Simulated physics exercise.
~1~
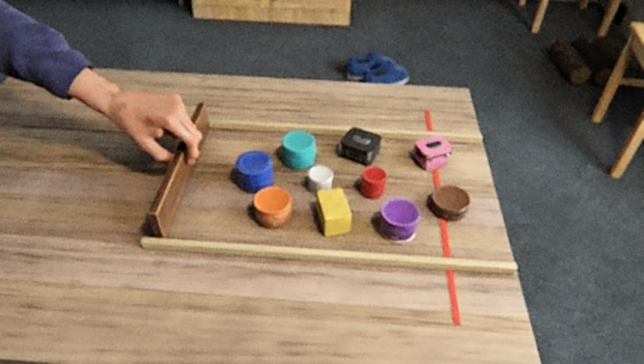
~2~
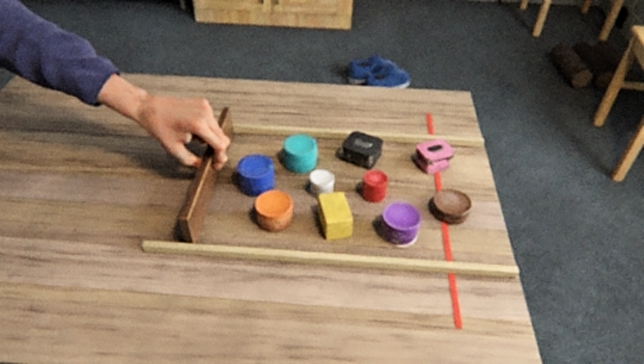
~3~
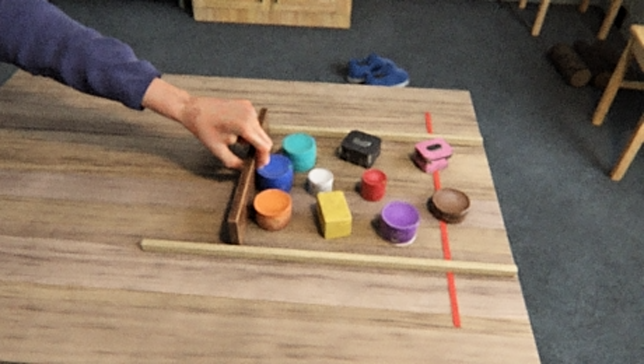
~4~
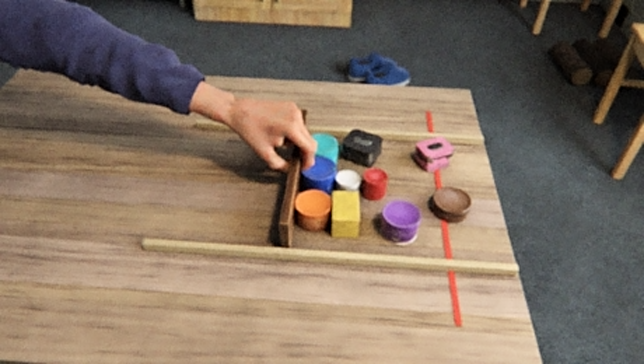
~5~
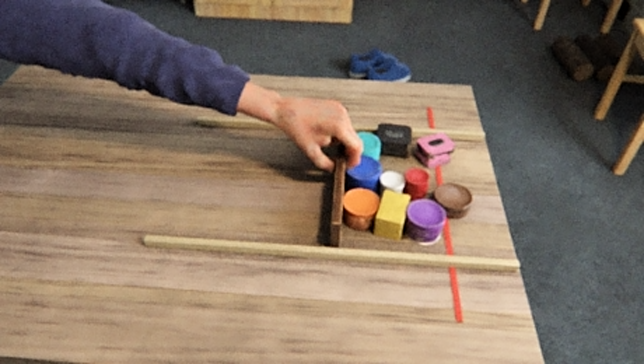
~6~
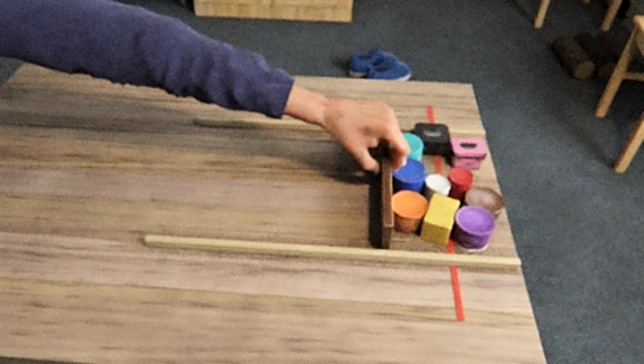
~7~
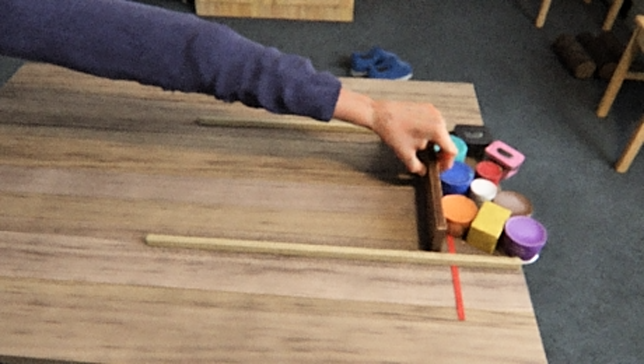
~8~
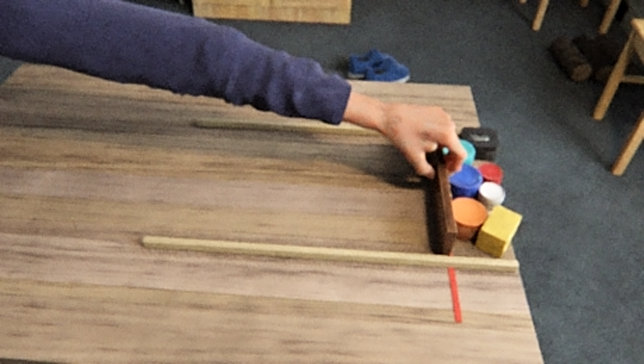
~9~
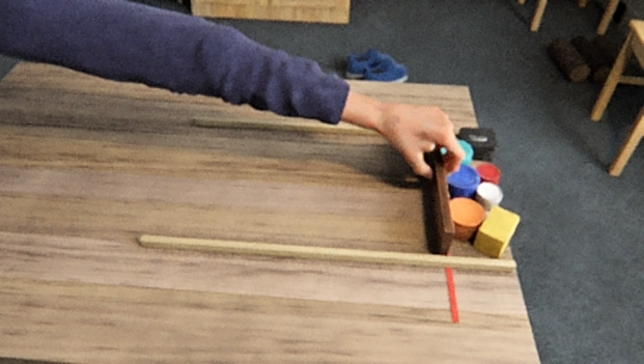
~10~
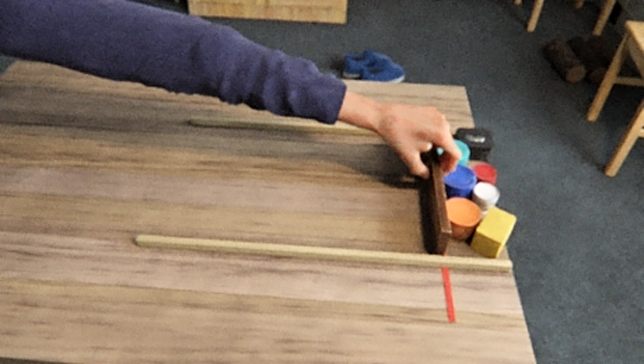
The clip shows a hand sliding an upright wooden board rightward across a table, gathering small colourful containers and pushing them past a red tape line until the purple, pink and brown ones drop off the edge, while the rest stay bunched against the board as it stops.
